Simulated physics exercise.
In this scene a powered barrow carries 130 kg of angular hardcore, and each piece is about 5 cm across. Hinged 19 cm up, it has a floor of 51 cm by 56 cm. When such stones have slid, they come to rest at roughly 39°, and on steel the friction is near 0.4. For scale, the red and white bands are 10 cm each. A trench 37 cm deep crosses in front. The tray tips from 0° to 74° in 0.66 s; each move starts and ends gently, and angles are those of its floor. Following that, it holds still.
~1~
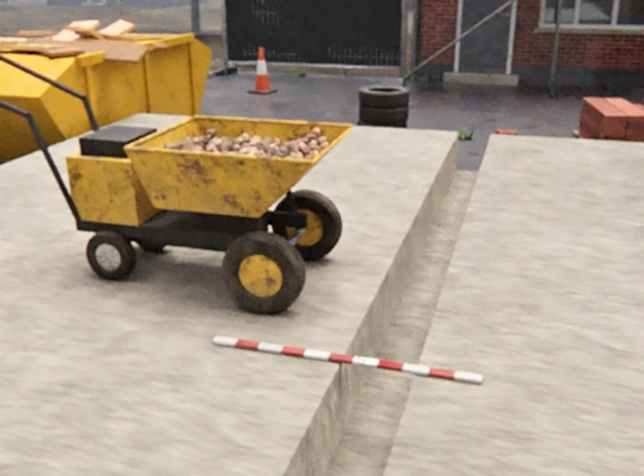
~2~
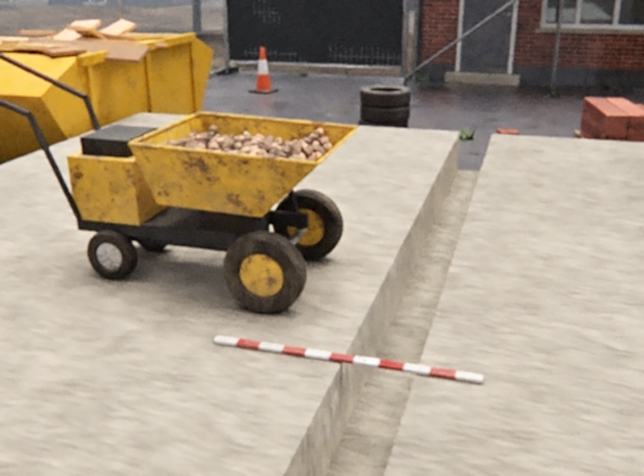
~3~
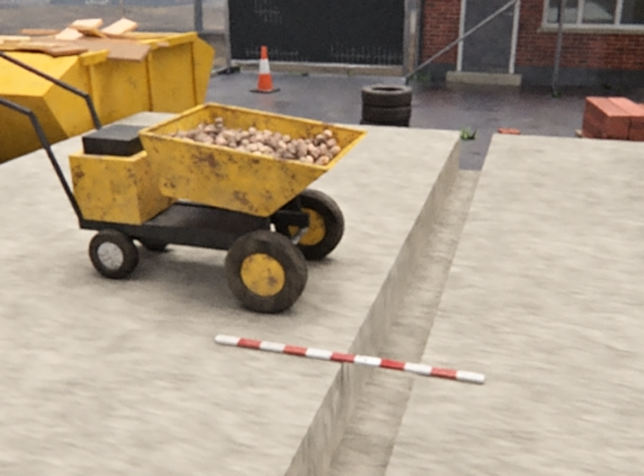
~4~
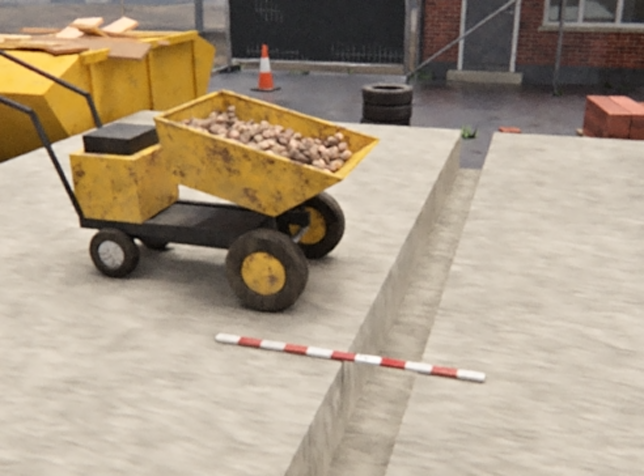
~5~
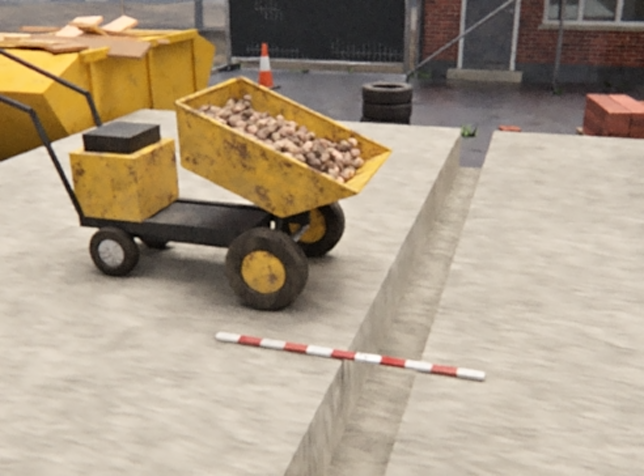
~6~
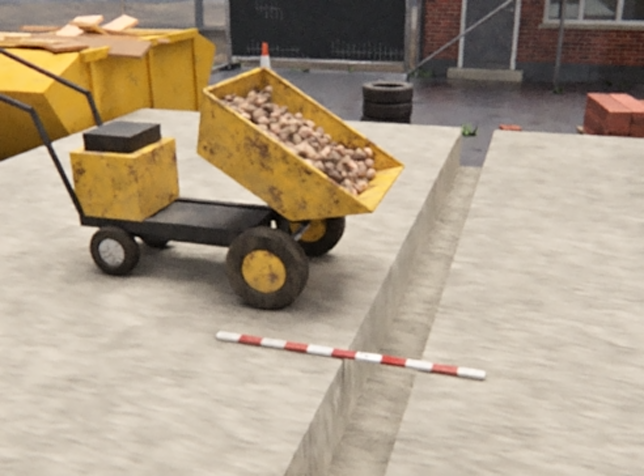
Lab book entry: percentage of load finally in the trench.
Approx. 54 percent.
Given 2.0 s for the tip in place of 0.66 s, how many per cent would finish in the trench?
I'd put it at roughly 75 per cent.
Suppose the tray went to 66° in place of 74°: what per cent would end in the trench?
Close to 55 per cent then.
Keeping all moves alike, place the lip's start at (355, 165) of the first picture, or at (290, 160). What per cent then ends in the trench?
From the first spot near 0, from the second near 75 per cent.
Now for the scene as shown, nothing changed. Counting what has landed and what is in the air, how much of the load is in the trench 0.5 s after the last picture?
Some 20 per cent.
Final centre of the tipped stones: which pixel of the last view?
I'd point to around (435, 330).
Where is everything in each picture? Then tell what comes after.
Lip at (311, 163), floor tilted 0°, highest stones at (282, 144), in the first picture.
Lip at (316, 164), floor tilted 2°, highest stones at (253, 141), in the second picture.
Lip at (328, 170), floor tilted 6°, highest stones at (212, 131), in the third picture.
The tray is at 14°, its lip at (342, 179); the top of the load is at (219, 120), in the fourth picture.
The tray is at 22°, its lip at (358, 193); the top of the load is at (232, 108), in the fifth picture.
The tray is at 32°, its lip at (373, 212); the top of the load is at (254, 100), in the sixth picture.
Then, 0.2 s after the last picture the floor is at 63°, 100 % in the tray; the foremost stones are at (398, 248).
Then, 0.5 s after the last picture the floor is at 74°, 66 % in the tray, 19 % in the trench, 15 % past the trench; the foremost stones are at (480, 303).
Then, 0.8 s after the last picture the floor is at 74°, 10 % in the tray, 42 % in the trench, 48 % past the trench; the foremost stones are past the picture's edge.
Then, 2.8 s after the last picture the floor is at 74°, 0 % in the tray, 54 % in the trench, 46 % past the trench; the foremost stones are past the picture's edge.
